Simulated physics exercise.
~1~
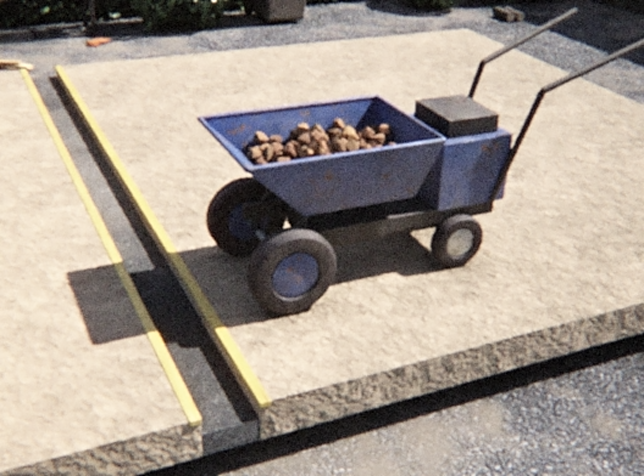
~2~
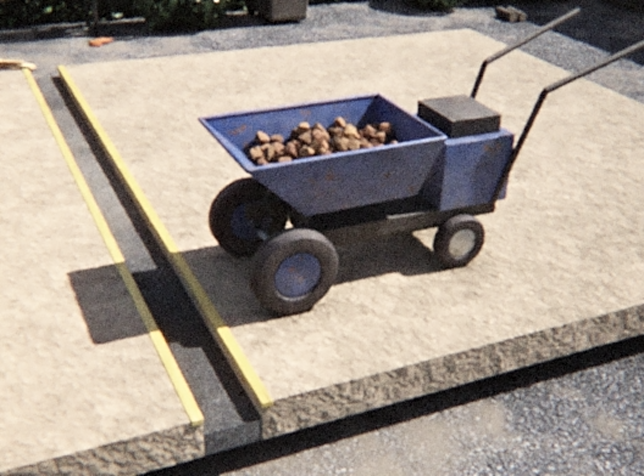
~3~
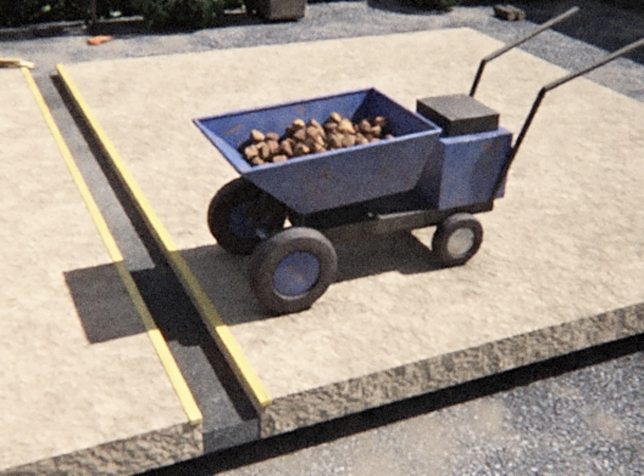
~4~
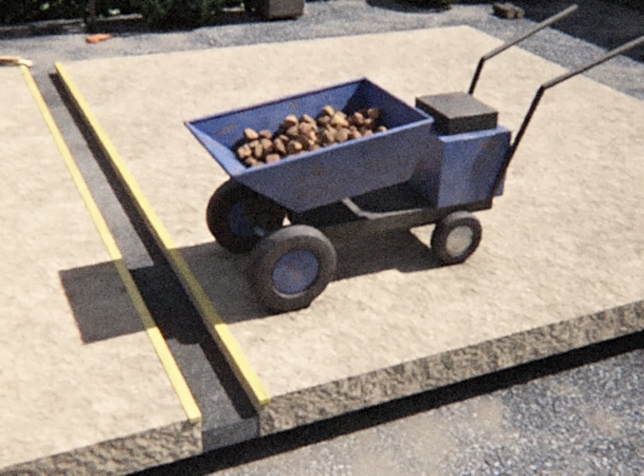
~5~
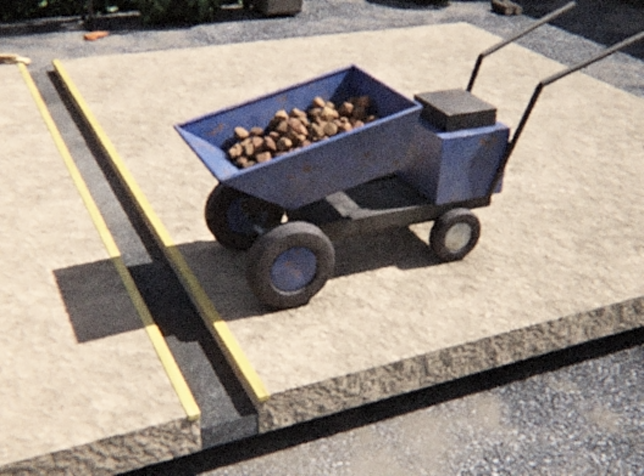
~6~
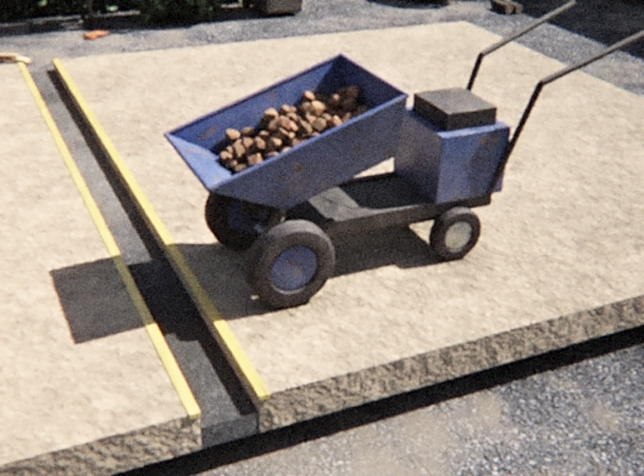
A blue four-wheeled barrow heaped with brown clods stands on a pale, rough-surfaced slab in sunlight, seen from above and to one side, with grey gravel around. To its left, a dark, narrow trench edged with yellow strips runs through the slab, and two dark handles rise at right. The skip sits level, then its rear lifts steadily, tilting it leftward with its load, while the wheels and view stay nearly still.
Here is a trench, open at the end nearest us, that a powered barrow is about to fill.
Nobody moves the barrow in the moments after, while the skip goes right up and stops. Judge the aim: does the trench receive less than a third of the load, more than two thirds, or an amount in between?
It receives less than a third.
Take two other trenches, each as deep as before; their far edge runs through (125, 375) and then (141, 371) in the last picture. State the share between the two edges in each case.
About 60 %, then 50 %.
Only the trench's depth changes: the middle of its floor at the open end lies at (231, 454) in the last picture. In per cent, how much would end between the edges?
Something like 10 %.
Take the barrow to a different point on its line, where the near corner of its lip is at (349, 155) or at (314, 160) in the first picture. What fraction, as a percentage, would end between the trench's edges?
You'd get around 40 in a hundred, then 60 in a hundred.
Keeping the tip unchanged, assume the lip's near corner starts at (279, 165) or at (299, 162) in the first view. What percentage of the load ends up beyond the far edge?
First some 50, then 20 per cent.
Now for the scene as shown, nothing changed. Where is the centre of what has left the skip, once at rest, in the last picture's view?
About (95, 301).
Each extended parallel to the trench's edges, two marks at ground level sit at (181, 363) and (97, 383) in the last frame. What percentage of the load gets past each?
In order: 80 per cent, then 30 per cent.
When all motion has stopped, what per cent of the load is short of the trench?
0 per cent.
Shortly afterwards, skip tipped steeply; the whole lot in the skip.
Next, skip tipped steeply; the bulk in the skip; only a few in or heaped over the trench; near a quarter beyond it; only a few falling.
Some moments later, skip tipped right over; a little in the skip; a little in or heaped over the trench; the bulk beyond it.
In the end, skip tipped right over; a little in the skip; a little in or heaped over the trench; the bulk beyond it.
